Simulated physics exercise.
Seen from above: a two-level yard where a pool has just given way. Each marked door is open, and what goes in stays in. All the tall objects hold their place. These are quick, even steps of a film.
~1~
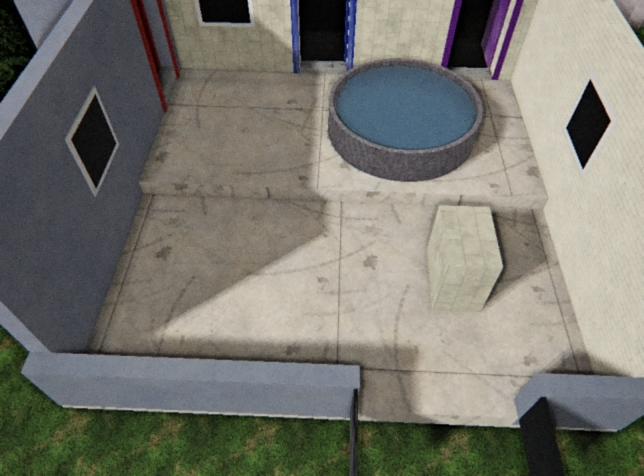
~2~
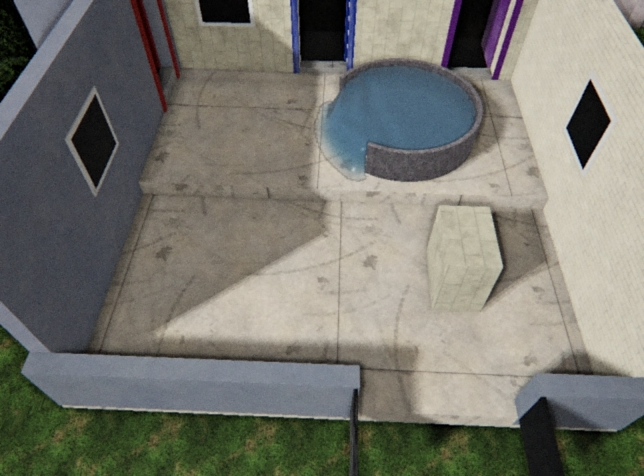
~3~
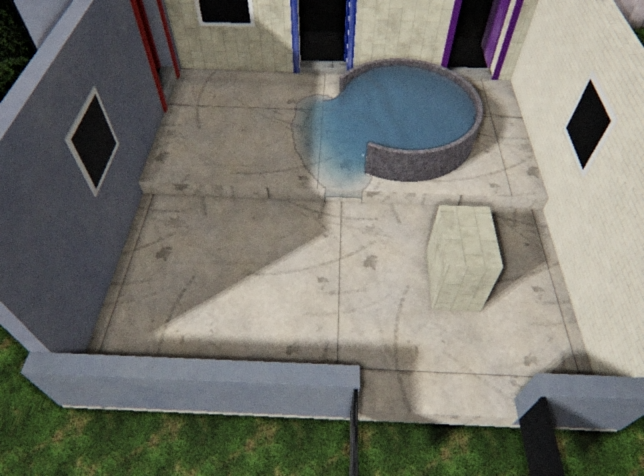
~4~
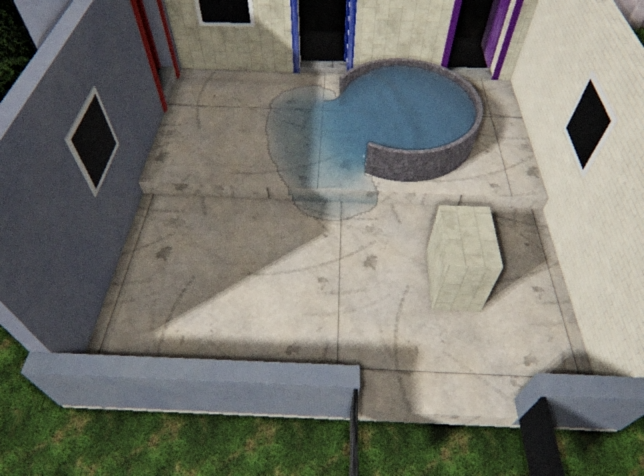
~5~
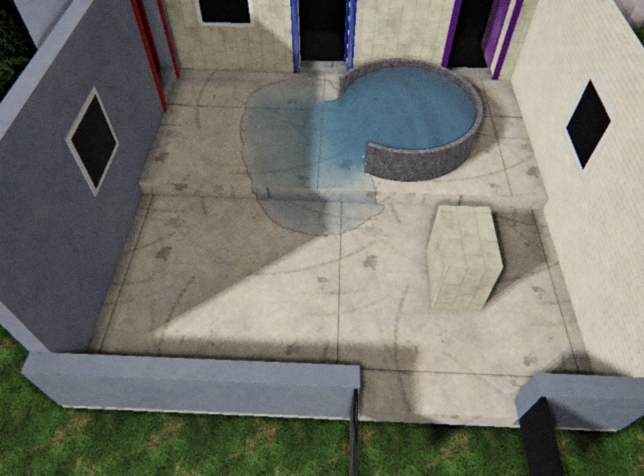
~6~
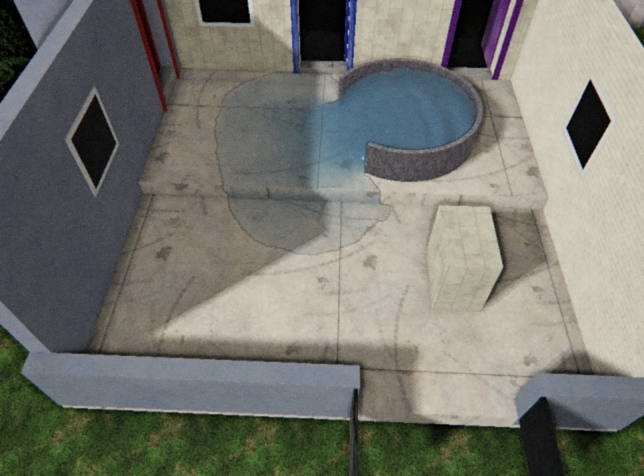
In a walled two-level yard seen from above, a round raised pool opens at its front left, and water pours through the gap, spreading left across the upper paving and then over the step onto the lower level.
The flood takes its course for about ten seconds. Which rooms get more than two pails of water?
One by one: The blue door admits no more than that; the purple door admits no more than that; the red door admits no more than that.
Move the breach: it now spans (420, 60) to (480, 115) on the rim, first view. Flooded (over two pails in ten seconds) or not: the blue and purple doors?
The blue door is under, the purple door lets more in.
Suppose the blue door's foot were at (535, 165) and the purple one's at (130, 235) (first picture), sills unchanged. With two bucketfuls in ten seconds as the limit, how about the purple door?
My reading: The purple door goes over.
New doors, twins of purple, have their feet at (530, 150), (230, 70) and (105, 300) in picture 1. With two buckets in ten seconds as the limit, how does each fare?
One after the other: Lets less in, is over, lets more in.
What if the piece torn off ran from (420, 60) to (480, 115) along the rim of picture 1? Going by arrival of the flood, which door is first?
I say the purple one.
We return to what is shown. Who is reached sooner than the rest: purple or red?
It is the red one.
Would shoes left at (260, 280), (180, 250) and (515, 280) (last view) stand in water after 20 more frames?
In turn: Wet, under water, not flooded.
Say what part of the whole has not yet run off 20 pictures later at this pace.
Roughly 100 per cent.
A moment on, water covers 40 % of the floor; the blue door wet at the sill, nothing in, the purple door not reached, the red door wet at the sill, nothing in.
Next, water covers 50 % of the floor; the blue door wet at the sill, nothing in, the purple door not reached, the red door wet at the sill, nothing in.
Then, water covers 50 % of the floor; the blue door wet at the sill, nothing in, the purple door not reached, the red door wet at the sill, nothing in.
Later, water covers 80 % of the floor; the blue door wet at the sill, nothing in, the purple door wet at the sill, nothing in, the red door wet at the sill, nothing in.
In the end, water covers 95 % of the floor; the blue door wet at the sill, nothing in, the purple door wet at the sill, nothing in, the red door wet at the sill, nothing in.
